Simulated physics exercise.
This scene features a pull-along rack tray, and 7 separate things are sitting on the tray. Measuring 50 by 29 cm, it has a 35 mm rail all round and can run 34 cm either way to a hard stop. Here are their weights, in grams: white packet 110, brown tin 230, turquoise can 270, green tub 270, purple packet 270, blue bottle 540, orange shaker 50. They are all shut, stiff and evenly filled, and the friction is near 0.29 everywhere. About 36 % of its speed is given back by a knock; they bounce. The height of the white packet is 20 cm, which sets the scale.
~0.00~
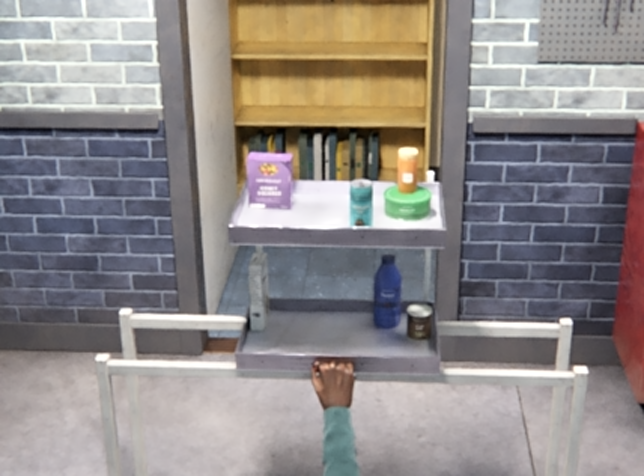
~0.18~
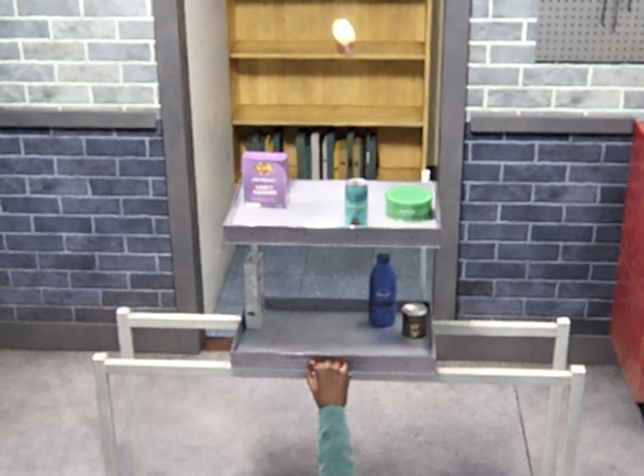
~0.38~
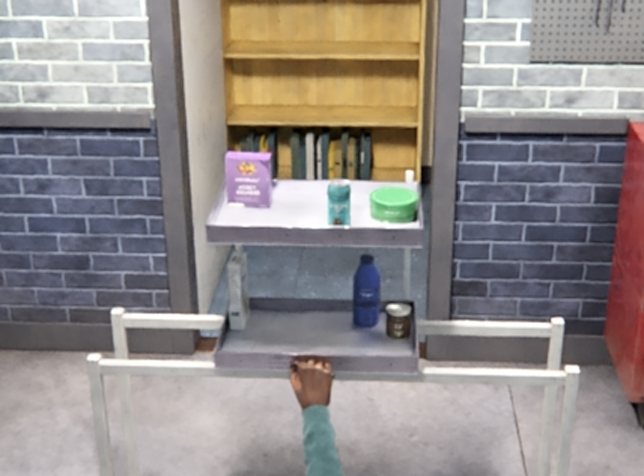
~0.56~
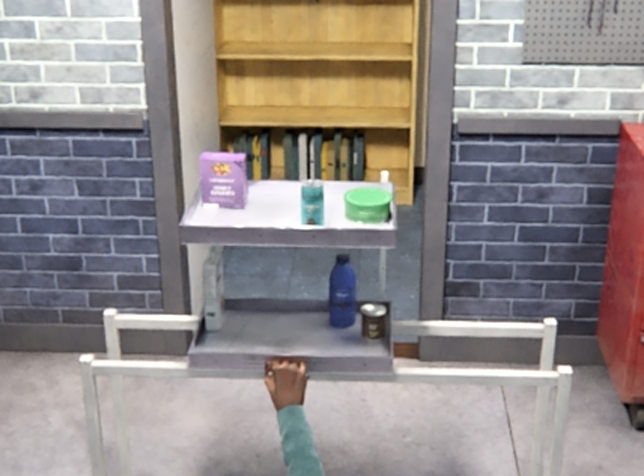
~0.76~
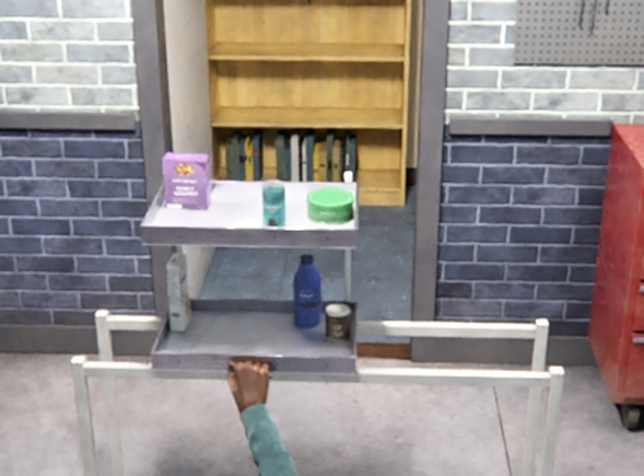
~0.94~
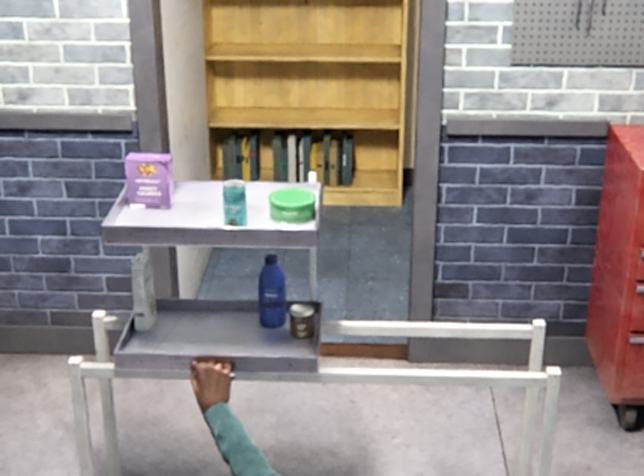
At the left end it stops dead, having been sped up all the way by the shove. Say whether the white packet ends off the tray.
It is shed from the tray.
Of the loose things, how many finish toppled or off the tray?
In all, 2.
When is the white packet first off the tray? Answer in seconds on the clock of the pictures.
Near 1.2 s.
Around 1.14 s, tray has slid 34 cm left; white packet at 4° to upright near (102, 291); green tub shifted 2 cm; turquoise can shifted 2 cm.
Around 1.44 s, tray has slid 34 cm left; white packet now off the tray; brown tin shifted 6 cm; turquoise can shifted 6 cm.
Around 1.74 s, tray has slid 34 cm left; brown tin shifted 6 cm; turquoise can shifted 6 cm; blue bottle shifted 6 cm.
Finally (1.9 s), off the tray, white packet and orange shaker; not toppled but over 5 cm from the start, brown tin, turquoise can and blue bottle; the other 2 still in place (within 5 cm).
